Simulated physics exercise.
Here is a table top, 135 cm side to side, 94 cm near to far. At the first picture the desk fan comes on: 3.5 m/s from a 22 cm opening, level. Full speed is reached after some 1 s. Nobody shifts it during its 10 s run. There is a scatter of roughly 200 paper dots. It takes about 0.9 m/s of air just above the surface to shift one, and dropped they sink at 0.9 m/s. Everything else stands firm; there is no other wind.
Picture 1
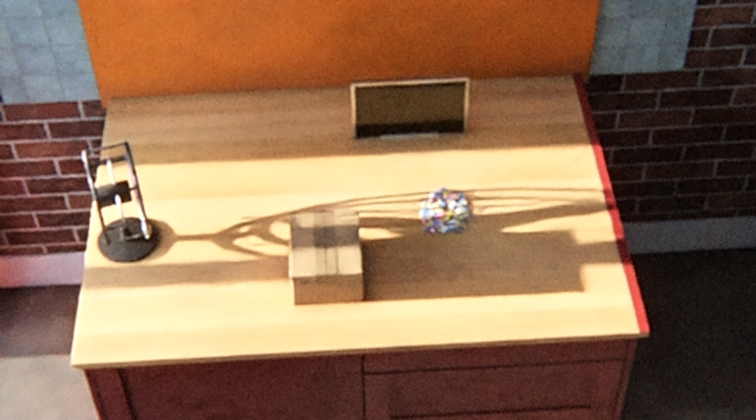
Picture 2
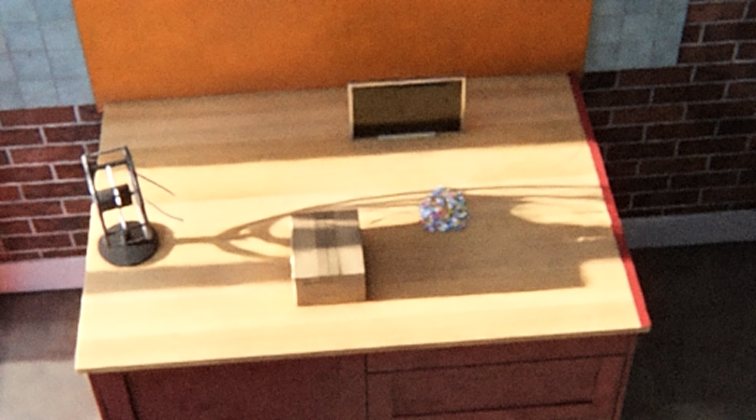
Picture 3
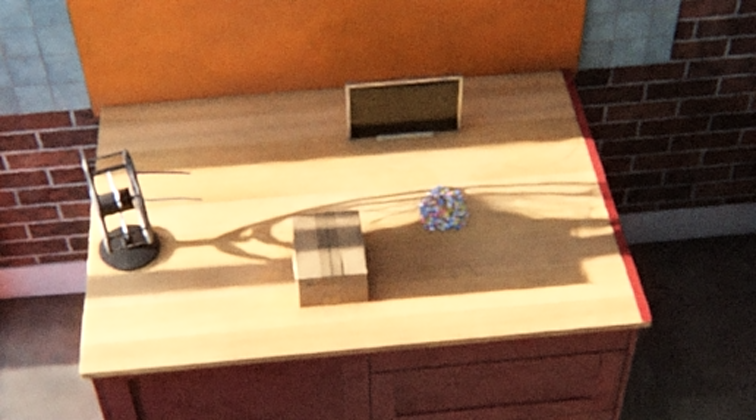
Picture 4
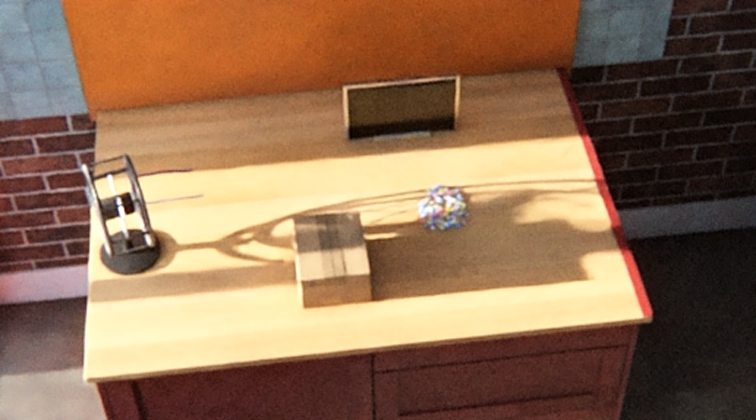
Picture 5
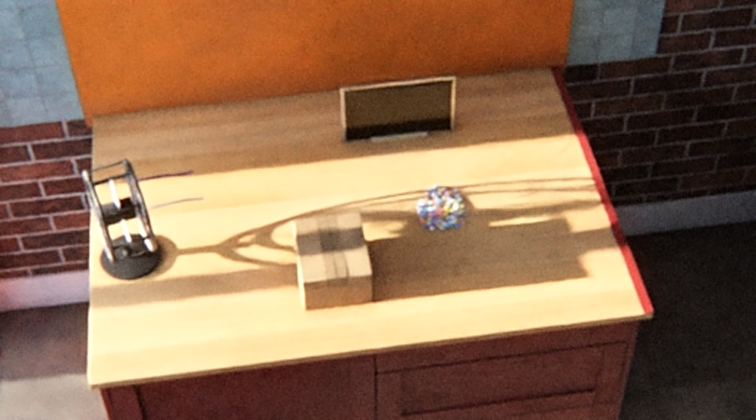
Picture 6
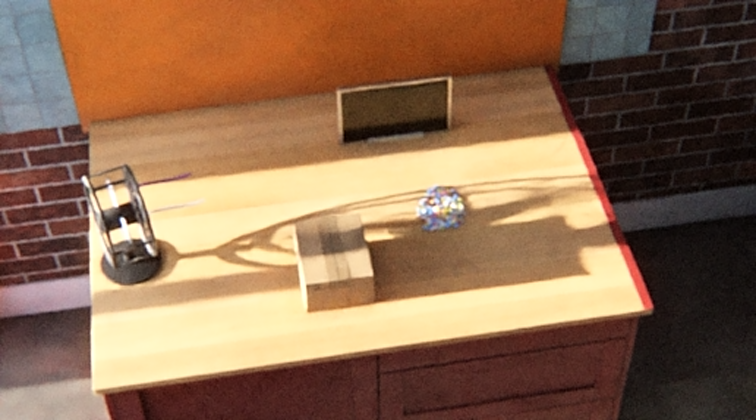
Wooden desk holding a small black fan, a cardboard box, a dark screen and colourful paper dots that barely stir, shadows shifting.
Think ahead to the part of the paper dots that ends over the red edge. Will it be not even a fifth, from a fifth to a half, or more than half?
By then between a fifth and a half are over the red edge.
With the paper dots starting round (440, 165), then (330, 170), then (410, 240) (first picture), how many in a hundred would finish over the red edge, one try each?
In turn about 100 %, 60 %, 4 %.
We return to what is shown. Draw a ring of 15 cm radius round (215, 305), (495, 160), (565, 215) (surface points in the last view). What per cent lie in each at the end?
In turn about 0 %, 0 %, 15 %.
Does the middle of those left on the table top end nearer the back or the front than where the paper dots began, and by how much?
To the front, by about 20 cm.
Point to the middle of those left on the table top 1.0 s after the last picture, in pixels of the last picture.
At about (535, 260).
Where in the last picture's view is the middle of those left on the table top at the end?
Around (535, 260).
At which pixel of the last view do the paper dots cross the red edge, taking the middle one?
At about (616, 218).
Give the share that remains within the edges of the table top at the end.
Some 70 per cent.
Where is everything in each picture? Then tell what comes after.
In the first picture, the middle of the paper dots is near (441, 211), none has stirred yet and the mouth of the desk fan is at (117, 193).
In the second picture, the middle of the paper dots is near (441, 209), none has stirred yet and the red edge is centred on (609, 186).
In the third picture, the middle of the paper dots is near (440, 208), none has stirred yet, the top of a laptop is at (404, 78) and the top of a box is at (328, 243).
In the fourth picture, the middle of the paper dots is near (440, 207) and none has stirred yet.
In the fifth picture, the middle of the paper dots is near (438, 208) and none has stirred yet.
In the sixth picture, the middle of the paper dots is near (439, 210) and about 1 % have left their places.
Then, 1.0 s after the last picture the count stands so, 30 % are over the red edge; the middle of those still in play is near (535, 260).
Then, 2.2 s after the last picture the count stands so, 30 % are over the red edge; the middle of those still in play is near (535, 260).
Then, 4.6 s after the last picture the count stands so, 30 % are over the red edge; the middle of those still in play is near (535, 260).
Then, 9.1 s after the last picture, at the end, 30 % are over the red edge; the middle of those still in play is near (535, 260).
